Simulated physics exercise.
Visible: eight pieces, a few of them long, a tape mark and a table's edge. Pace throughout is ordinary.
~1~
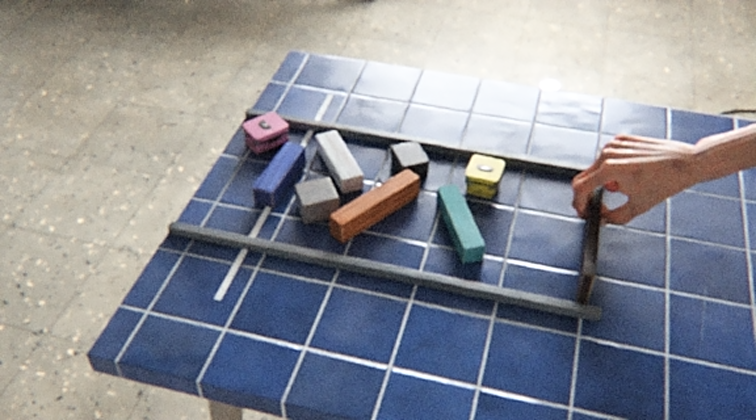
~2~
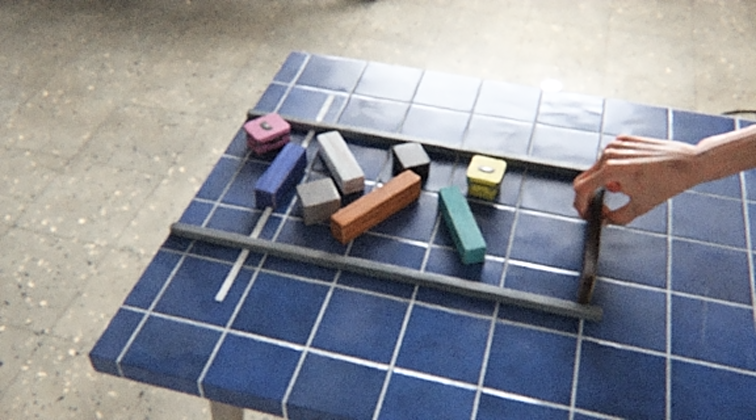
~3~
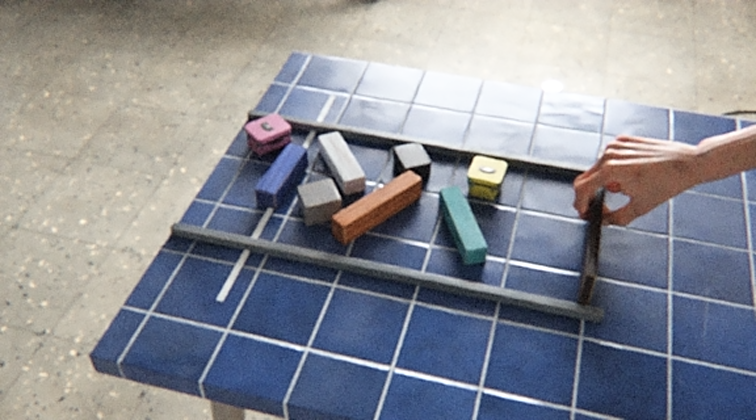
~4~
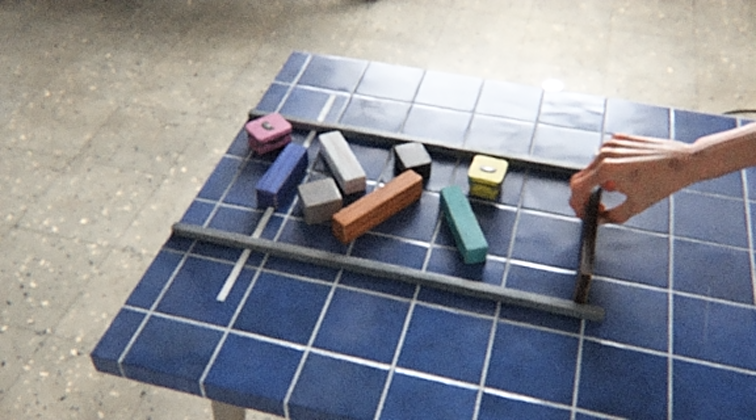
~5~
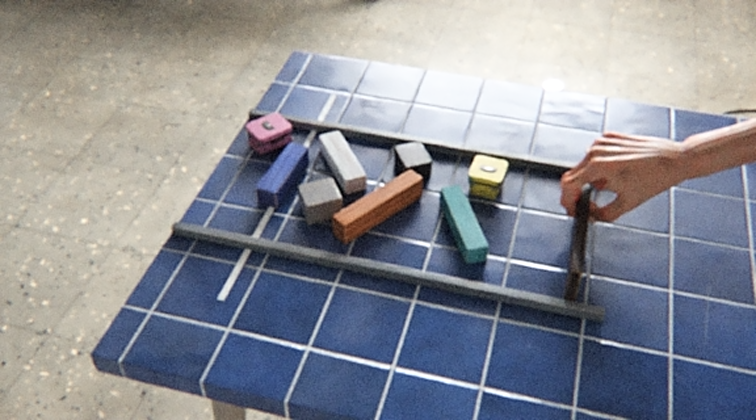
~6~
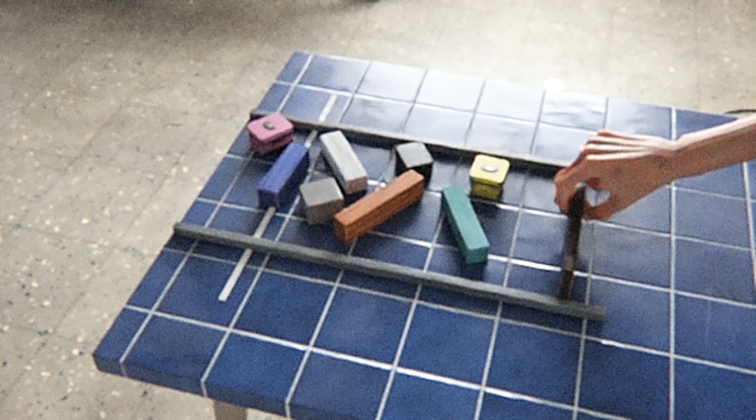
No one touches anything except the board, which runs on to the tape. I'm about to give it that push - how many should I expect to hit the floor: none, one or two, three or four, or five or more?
Expect one or two.
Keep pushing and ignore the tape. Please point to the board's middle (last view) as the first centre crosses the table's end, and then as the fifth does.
At (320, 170) for the first, at (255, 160) for the fifth.
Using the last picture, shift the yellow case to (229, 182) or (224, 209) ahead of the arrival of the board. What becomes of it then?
The yellow case goes over; stays on.
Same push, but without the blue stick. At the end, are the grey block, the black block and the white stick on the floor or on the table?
As for the grey block, it is retained; the black block is retained; the white stick is retained.
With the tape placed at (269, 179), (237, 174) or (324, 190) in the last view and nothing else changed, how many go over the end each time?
Floor tally per try: 3 / 6 / 0.
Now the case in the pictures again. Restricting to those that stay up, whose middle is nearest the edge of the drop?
Closest at the end: The white stick.
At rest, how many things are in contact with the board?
2 touch it.
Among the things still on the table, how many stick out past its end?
That would be 1.
Early on, none off yet; pink case at rest near (271, 135); blue stick at rest near (284, 175); grey block at rest near (321, 201).
A while later, none off yet; pink case at rest near (271, 135); blue stick at rest near (284, 175); grey block travelled a little near (304, 198).
Finally, the number that fall off is one or two; lost, blue stick and pink case.
